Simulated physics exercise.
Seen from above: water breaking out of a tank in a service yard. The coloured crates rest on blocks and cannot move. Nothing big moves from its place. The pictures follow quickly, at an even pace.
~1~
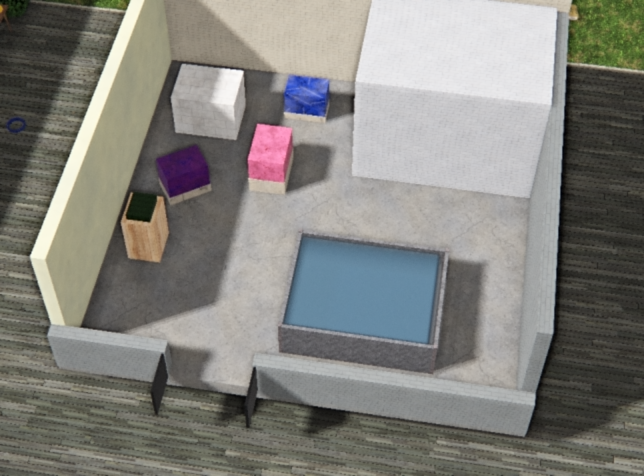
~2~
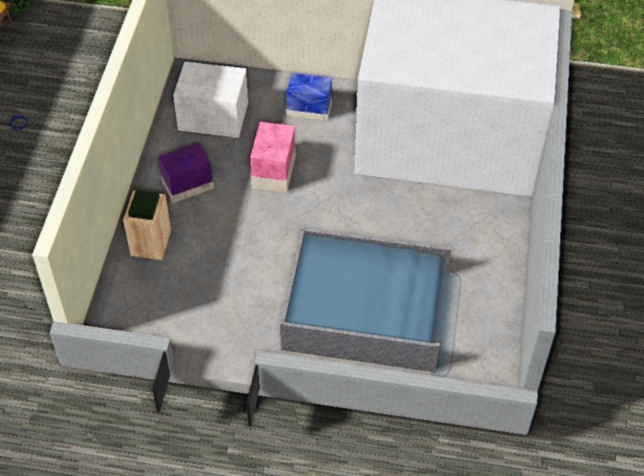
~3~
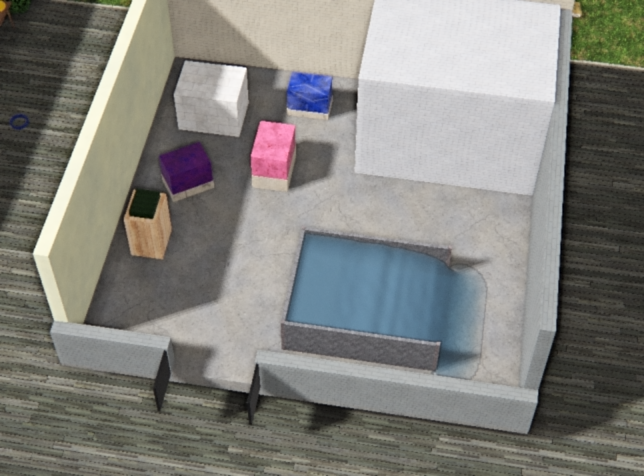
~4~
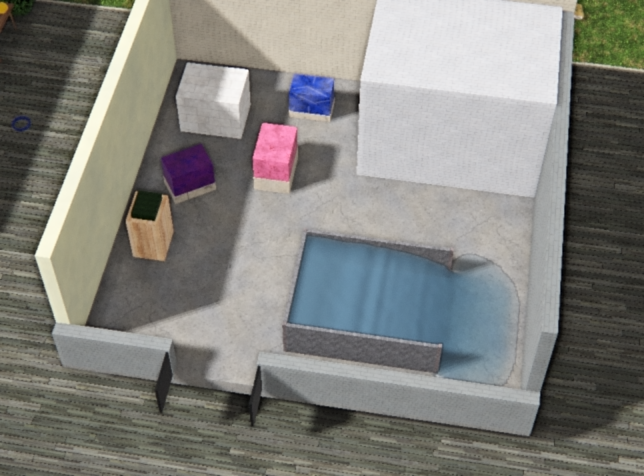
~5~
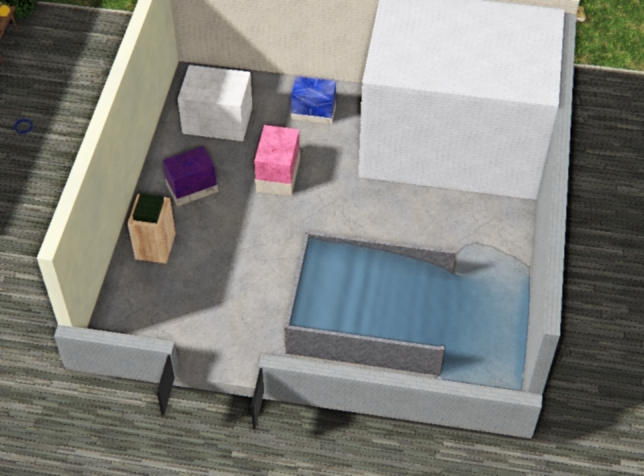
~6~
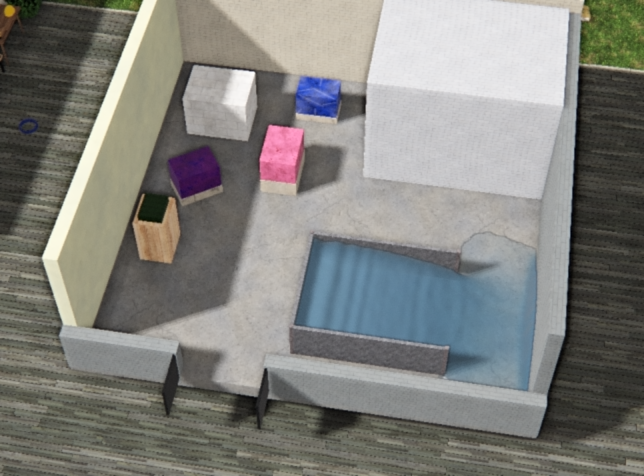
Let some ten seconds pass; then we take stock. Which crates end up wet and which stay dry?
In the end pink crate: Dry; blue crate: Dry; purple crate: Dry.
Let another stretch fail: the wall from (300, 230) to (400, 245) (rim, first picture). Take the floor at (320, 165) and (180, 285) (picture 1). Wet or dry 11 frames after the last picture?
I'd expect the first point to be reached and the second point to stay dry.
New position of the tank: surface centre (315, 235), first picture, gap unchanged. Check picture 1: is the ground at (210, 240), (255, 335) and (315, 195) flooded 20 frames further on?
Results in order - left untouched, swamped, swamped.
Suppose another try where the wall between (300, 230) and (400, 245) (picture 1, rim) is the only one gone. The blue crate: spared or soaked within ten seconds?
In that case, blue crate is flooded.
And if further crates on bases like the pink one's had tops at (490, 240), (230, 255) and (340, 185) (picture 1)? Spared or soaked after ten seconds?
Is reached, then stays clear, then stays clear.
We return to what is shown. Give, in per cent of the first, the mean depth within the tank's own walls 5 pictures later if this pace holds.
58 percent or thereabouts.
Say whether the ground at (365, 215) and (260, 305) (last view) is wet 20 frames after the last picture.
Swamped, then clear.
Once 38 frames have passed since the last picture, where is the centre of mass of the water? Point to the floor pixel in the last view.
The spot I would choose is (351, 277).
A moment on, water covers 15 % of the floor; the pink crate not reached, the blue crate not reached, the purple crate not reached.
Next, water covers 20 % of the floor; the pink crate not reached, the blue crate not reached, the purple crate not reached.
Then, water covers 45 % of the floor; the pink crate water round its plinth, the blue crate not reached, the purple crate not reached.
Later, water covers 80 % of the floor; the pink crate water round its plinth, the blue crate water round its plinth, the purple crate water round its plinth.
In the end, water covers 100 % of the floor; the pink crate stayed above the water, the blue crate stayed above the water, the purple crate stayed above the water.
